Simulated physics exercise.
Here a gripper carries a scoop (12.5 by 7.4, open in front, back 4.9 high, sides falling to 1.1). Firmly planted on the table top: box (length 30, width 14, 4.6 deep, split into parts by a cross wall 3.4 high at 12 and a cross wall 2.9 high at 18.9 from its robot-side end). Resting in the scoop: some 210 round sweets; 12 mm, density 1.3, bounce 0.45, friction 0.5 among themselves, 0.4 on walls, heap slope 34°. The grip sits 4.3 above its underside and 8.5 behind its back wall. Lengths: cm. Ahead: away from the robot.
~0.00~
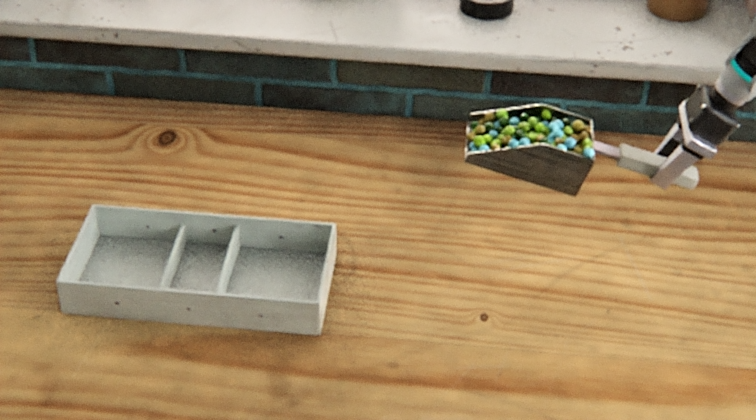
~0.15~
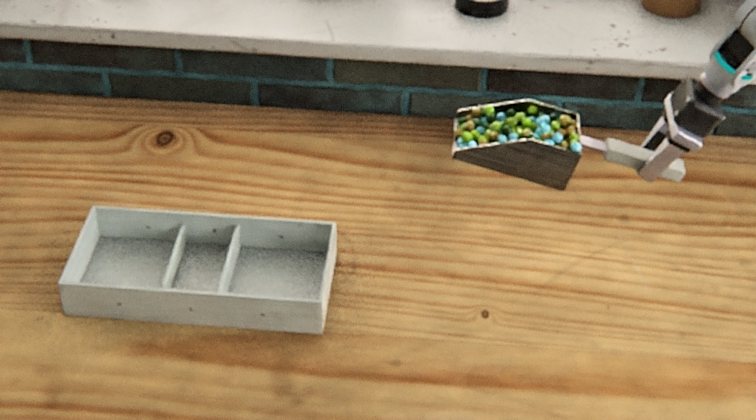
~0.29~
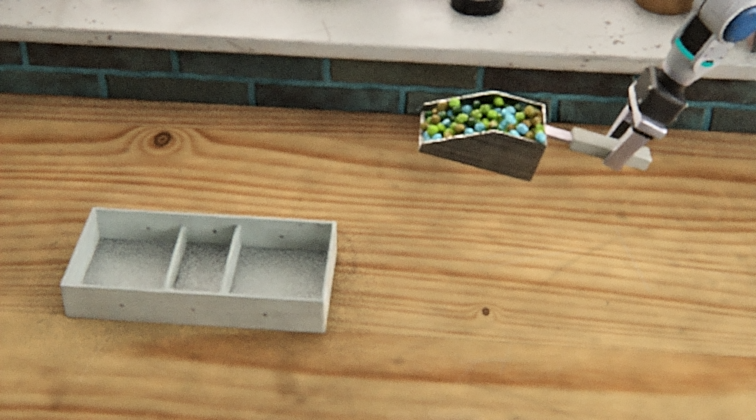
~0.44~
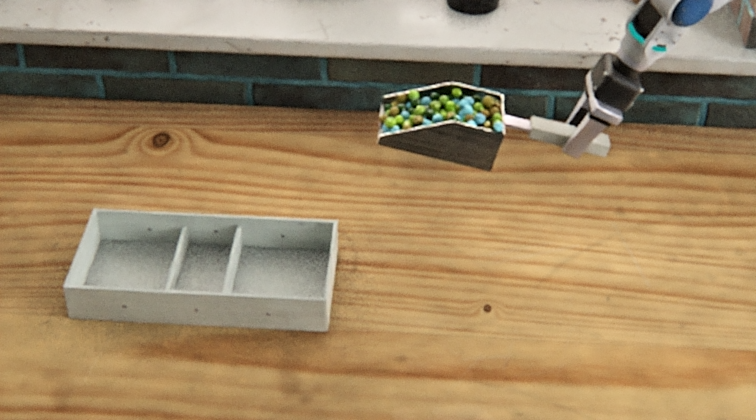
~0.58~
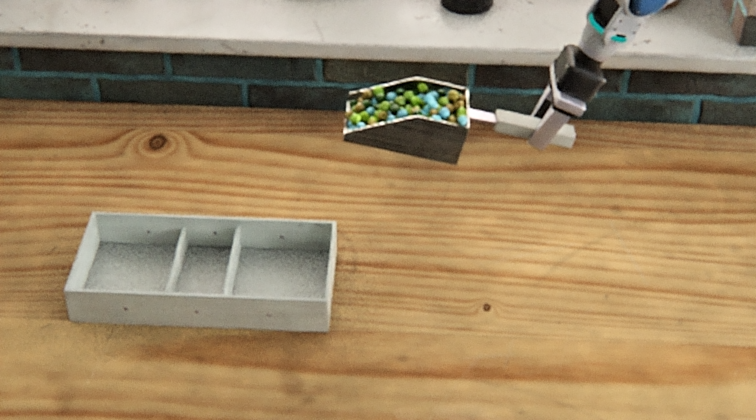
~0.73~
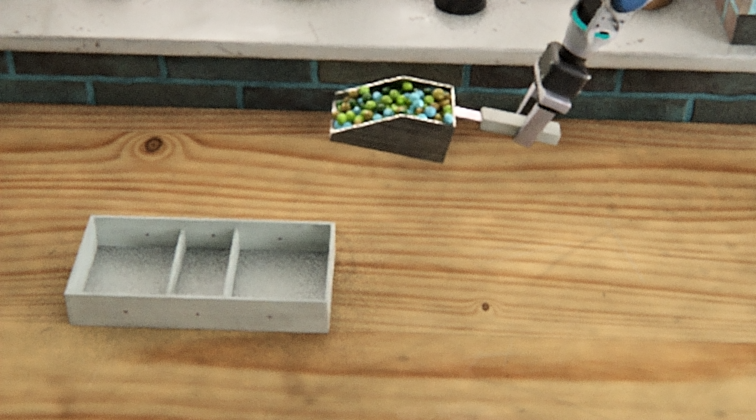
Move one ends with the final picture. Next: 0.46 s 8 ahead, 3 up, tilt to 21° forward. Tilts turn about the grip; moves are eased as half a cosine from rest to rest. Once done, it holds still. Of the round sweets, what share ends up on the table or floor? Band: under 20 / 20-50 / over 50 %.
Band: Under 20 %.
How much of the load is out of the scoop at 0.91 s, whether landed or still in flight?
About 0 per cent so far.
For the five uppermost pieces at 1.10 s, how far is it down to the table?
Roughly 26 centimetres, give or take.
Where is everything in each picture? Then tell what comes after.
In the first picture, the scoop floor at (532, 159), tilted 16° backward; upper third of the load around (533, 138), from x 470 to 590, top at y 115; 209 on the scoop.
In the second picture, the scoop floor at (519, 154), tilted 16° backward; upper third of the load around (520, 132), from x 460 to 575, top at y 110.
In the third picture, the scoop floor at (486, 146), tilted 15° backward; upper third of the load around (491, 125), from x 425 to 540, top at y 100.
In the fourth picture, the scoop floor at (446, 137), tilted 13° backward; upper third of the load around (451, 115), from x 385 to 500, top at y 95.
In the fifth picture, the scoop floor at (412, 132), tilted 12° backward; upper third of the load around (421, 110), from x 350 to 465, top at y 90.
In the sixth picture, the scoop floor at (398, 131), tilted 12° backward; upper third of the load around (407, 109), from x 335 to 450, top at y 85; 209 on the scoop.
After 0.91 s, level, highest piece 28 above the table; 209 on the scoop.
After 1.10 s, tilted 18° forward, highest piece 26 above the table; 206 on the scoop, 3 in flight or on a rim.
After 1.39 s, tilted 21° forward, highest piece 22 above the table; 111 on the scoop, 59 in the robot-side part, 4 in the middle part, 35 in flight or on a rim.
After 2.44 s, tilted 21° forward, highest piece 4 above the table; 177 in the robot-side part, 26 in the middle part, 6 in the far-side part.
In the end, 177 in the robot-side part, 26 in the middle part, 6 in the far-side part. That is 0 % on the table or floor.
